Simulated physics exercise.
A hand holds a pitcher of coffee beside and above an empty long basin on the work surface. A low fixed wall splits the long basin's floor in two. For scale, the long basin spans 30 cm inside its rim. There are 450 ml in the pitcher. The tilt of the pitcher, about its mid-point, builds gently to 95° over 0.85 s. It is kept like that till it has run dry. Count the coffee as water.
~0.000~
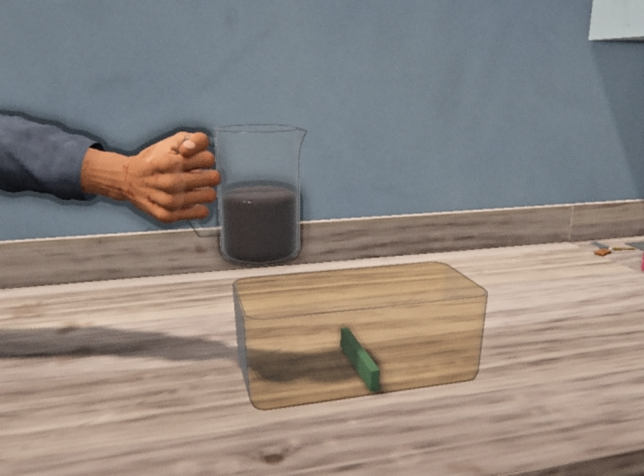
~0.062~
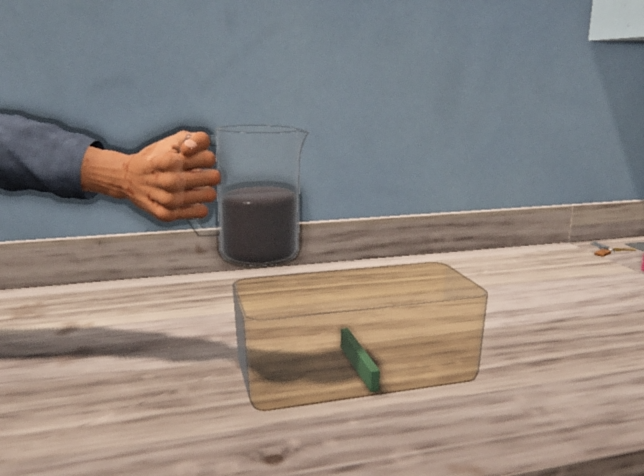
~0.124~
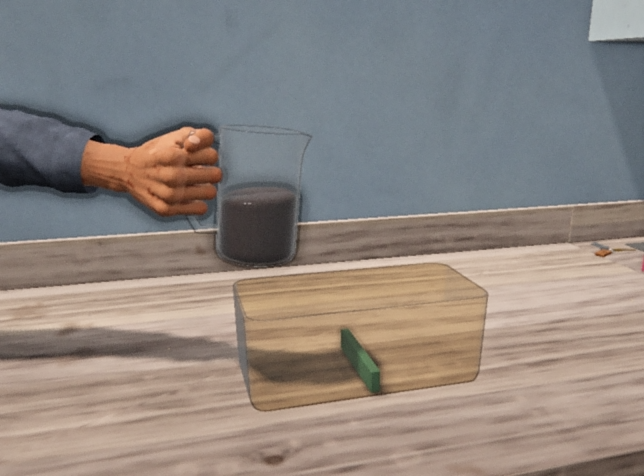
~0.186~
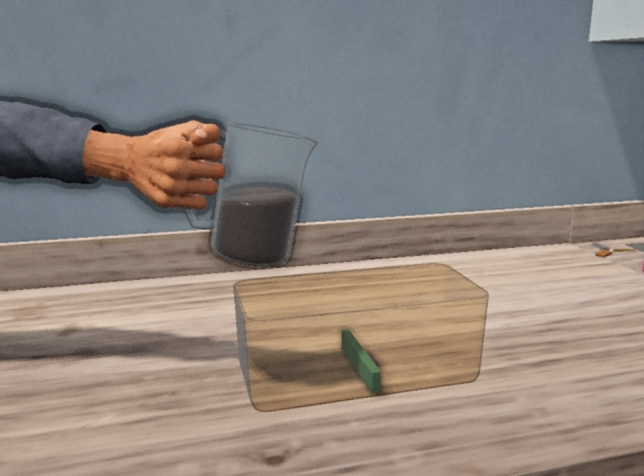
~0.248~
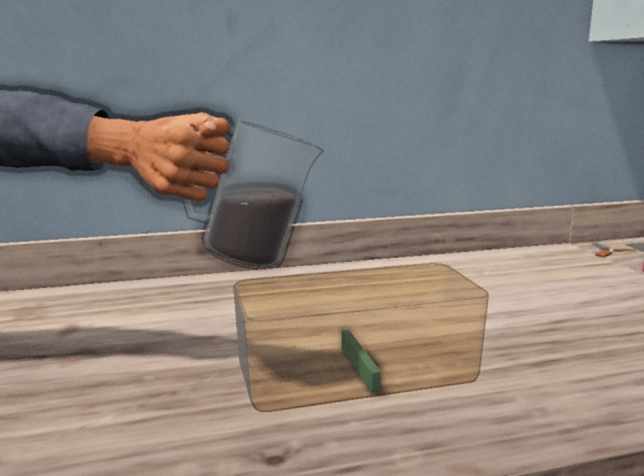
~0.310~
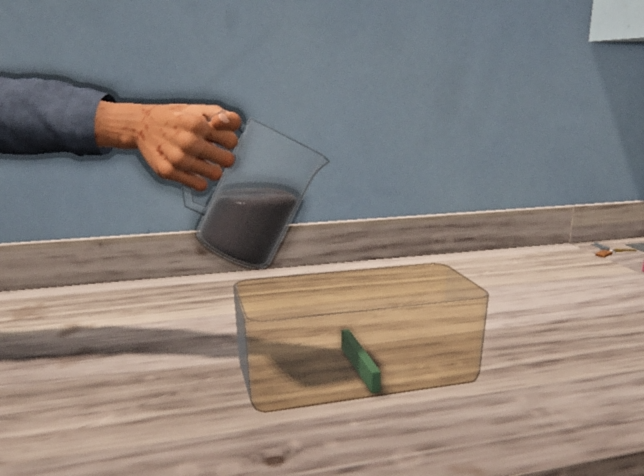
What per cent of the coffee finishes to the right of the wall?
About 88 per cent.
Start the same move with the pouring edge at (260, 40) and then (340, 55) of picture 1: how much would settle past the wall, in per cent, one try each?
In turn about 60 and 65 per cent.
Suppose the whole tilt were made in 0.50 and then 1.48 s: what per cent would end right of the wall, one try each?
In turn about 85 and 90 per cent.
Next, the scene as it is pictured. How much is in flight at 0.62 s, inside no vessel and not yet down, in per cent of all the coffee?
Some 2 per cent.
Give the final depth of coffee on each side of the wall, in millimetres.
Some 2 mm on the left and 22 mm on the right.
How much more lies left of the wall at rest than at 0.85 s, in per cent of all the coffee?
About 8 per cent.
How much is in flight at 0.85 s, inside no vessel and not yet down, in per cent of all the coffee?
Some 22 per cent.
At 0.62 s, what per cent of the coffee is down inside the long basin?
Near 0 in a hundred.
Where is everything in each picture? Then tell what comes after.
The first picture shows tilt 0°; pouring edge (307, 129); surface from (220, 195) to (295, 191); the long basin's rim runs from (239, 300) to (465, 278); the wall's top is at (359, 349).
The second picture shows tilt 1°; pouring edge (308, 131); surface from (221, 197) to (294, 192).
The third picture shows tilt 5°; pouring edge (312, 134); surface from (221, 198) to (295, 192).
The fourth picture shows tilt 11°; pouring edge (318, 141); surface from (220, 199) to (295, 193).
The fifth picture shows tilt 19°; pouring edge (324, 149); surface from (216, 199) to (295, 194).
The sixth picture shows tilt 28°; pouring edge (329, 160); surface from (214, 200) to (297, 194).
Then, 0.62 s in, the tilt is 79° and 98 per cent is still to pour, 0 is left of the wall and 0 right of it.
Then, 0.85 s in, the tilt is 95° and 56 per cent is still to pour, 0 is left of the wall and 21 right of it.
Then, 1.09 s in, the tilt is 95° and 22 per cent is still to pour, 3 is left of the wall and 63 right of it.
Then, 1.35 s in, the tilt is 95° and 8 per cent is still to pour, 6 is left of the wall and 82 right of it.
Finally, 9 per cent lies left of the wall, 88 right of it and 1 outside.
